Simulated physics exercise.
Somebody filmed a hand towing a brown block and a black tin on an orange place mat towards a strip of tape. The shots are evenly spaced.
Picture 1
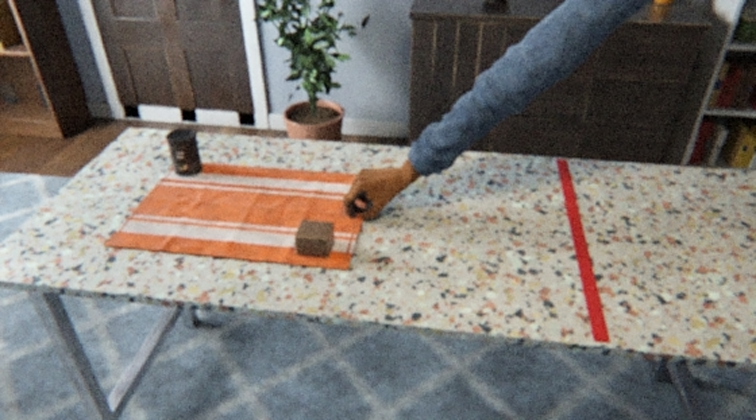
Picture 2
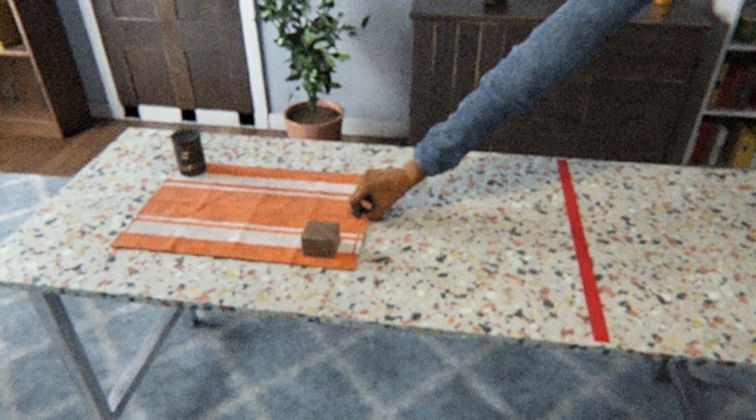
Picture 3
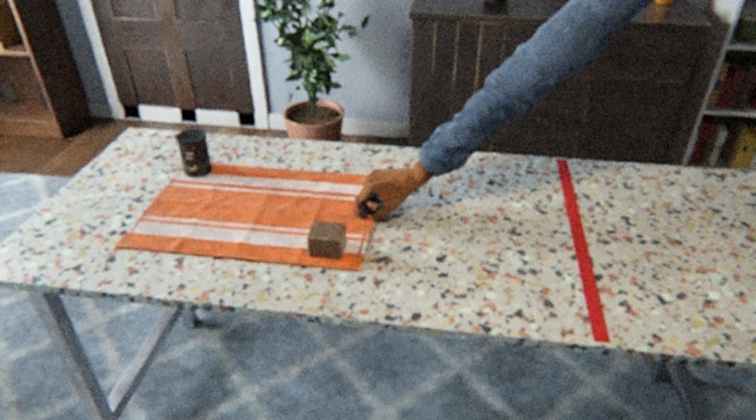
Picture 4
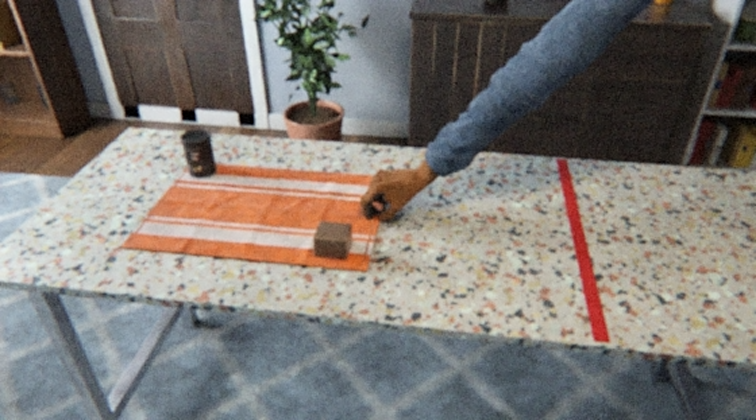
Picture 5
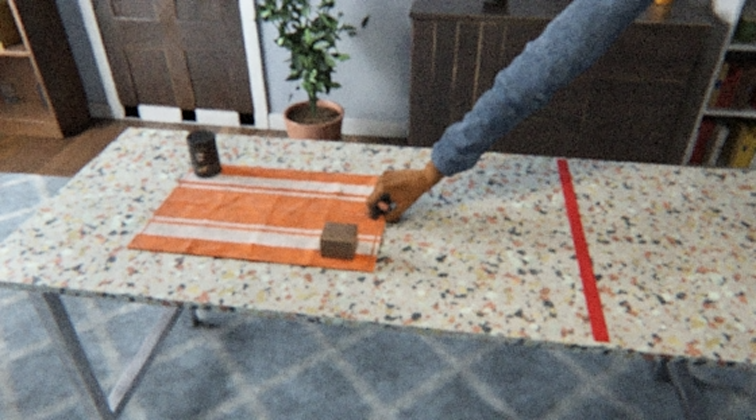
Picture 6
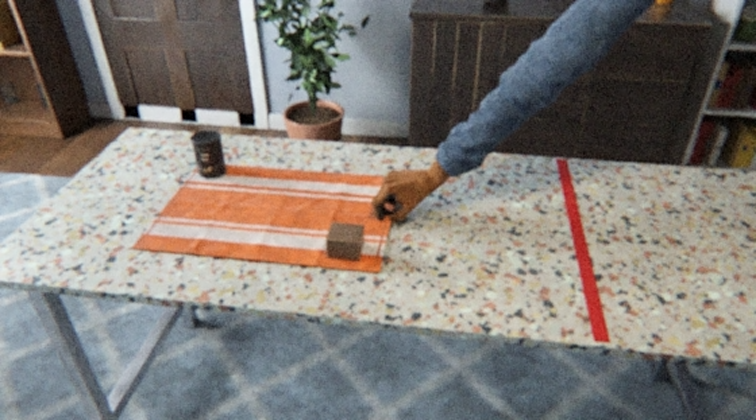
A hand at the end of a blue-sleeved arm slowly drags an orange, white-striped place mat a short way rightward across a pale speckled tabletop, viewed from slightly above by a still camera. The brown block near the mat's front right corner and the black tin at its back left ride along. A red tape strip crosses the table at right, with a potted plant behind.
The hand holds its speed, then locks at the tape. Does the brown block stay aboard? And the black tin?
In the end the brown block stays on the cloth. The black tin remains aboard.
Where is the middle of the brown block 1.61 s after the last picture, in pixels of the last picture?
At about (546, 260).
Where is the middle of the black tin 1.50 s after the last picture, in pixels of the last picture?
Near (362, 166).
Then, 1.50 s on from there, hem at the tape; brown block on the cloth near (538, 259); black tin on the cloth near (362, 167).
Then, 1.61 s on from there, hem at the tape; brown block on the cloth near (546, 260); black tin on the cloth near (370, 167).
In the end, hem at the tape; brown block on the cloth near (546, 260); black tin on the cloth near (369, 167). The brown block remains aboard and the black tin keeps its seat.
